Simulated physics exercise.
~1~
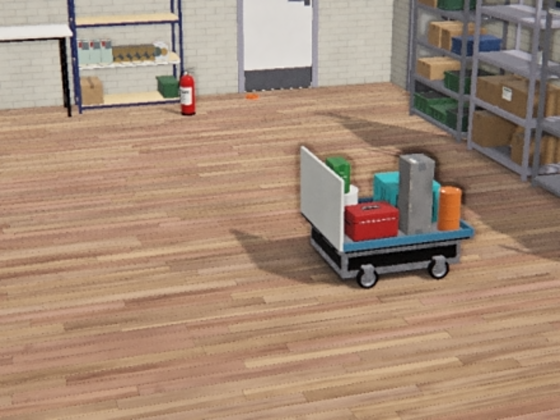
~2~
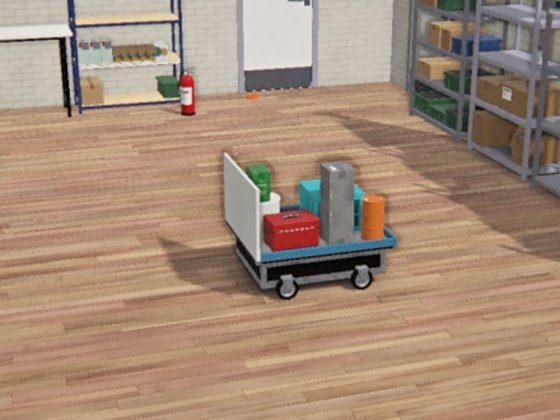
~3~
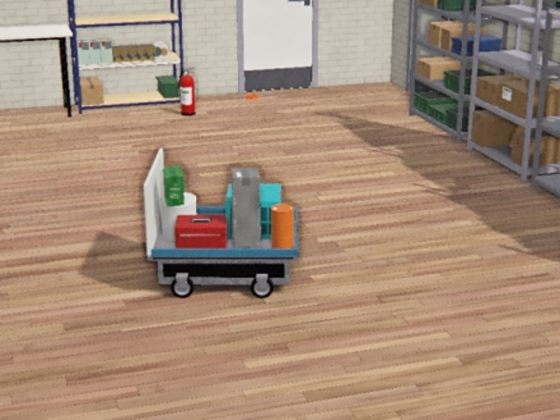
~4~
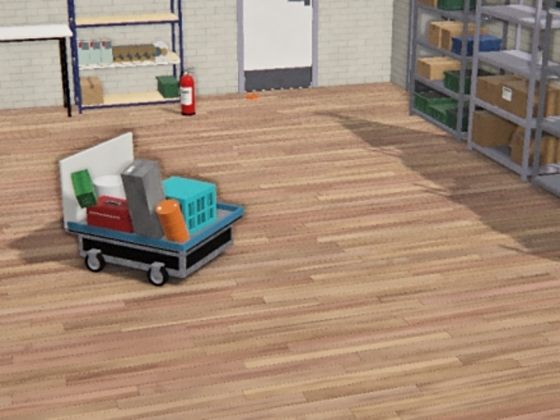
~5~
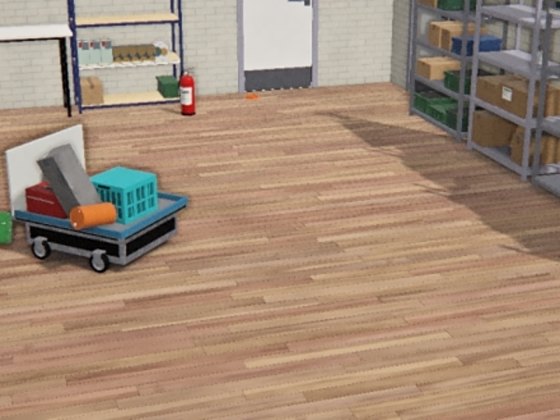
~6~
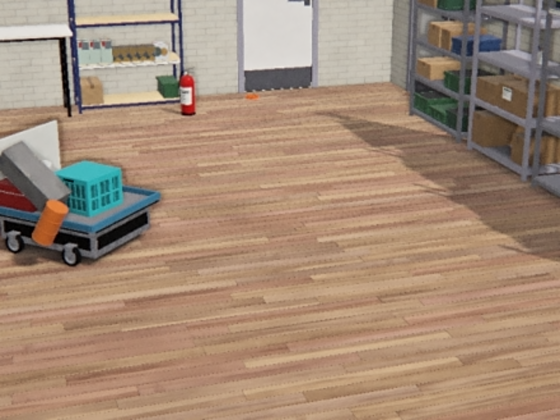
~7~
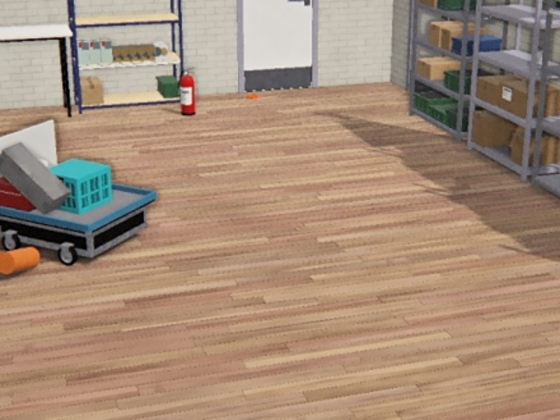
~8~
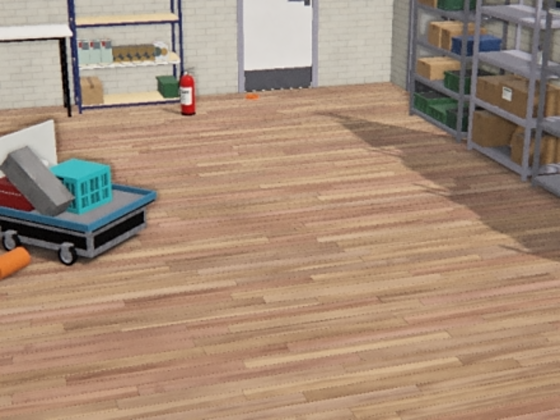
A flat cart carrying boxes, a toolbox, a crate and an orange canister rolled left across a wooden floor and turned, its load tipping; the green box and then the canister fell off, and it stopped with the grey box leaning over.
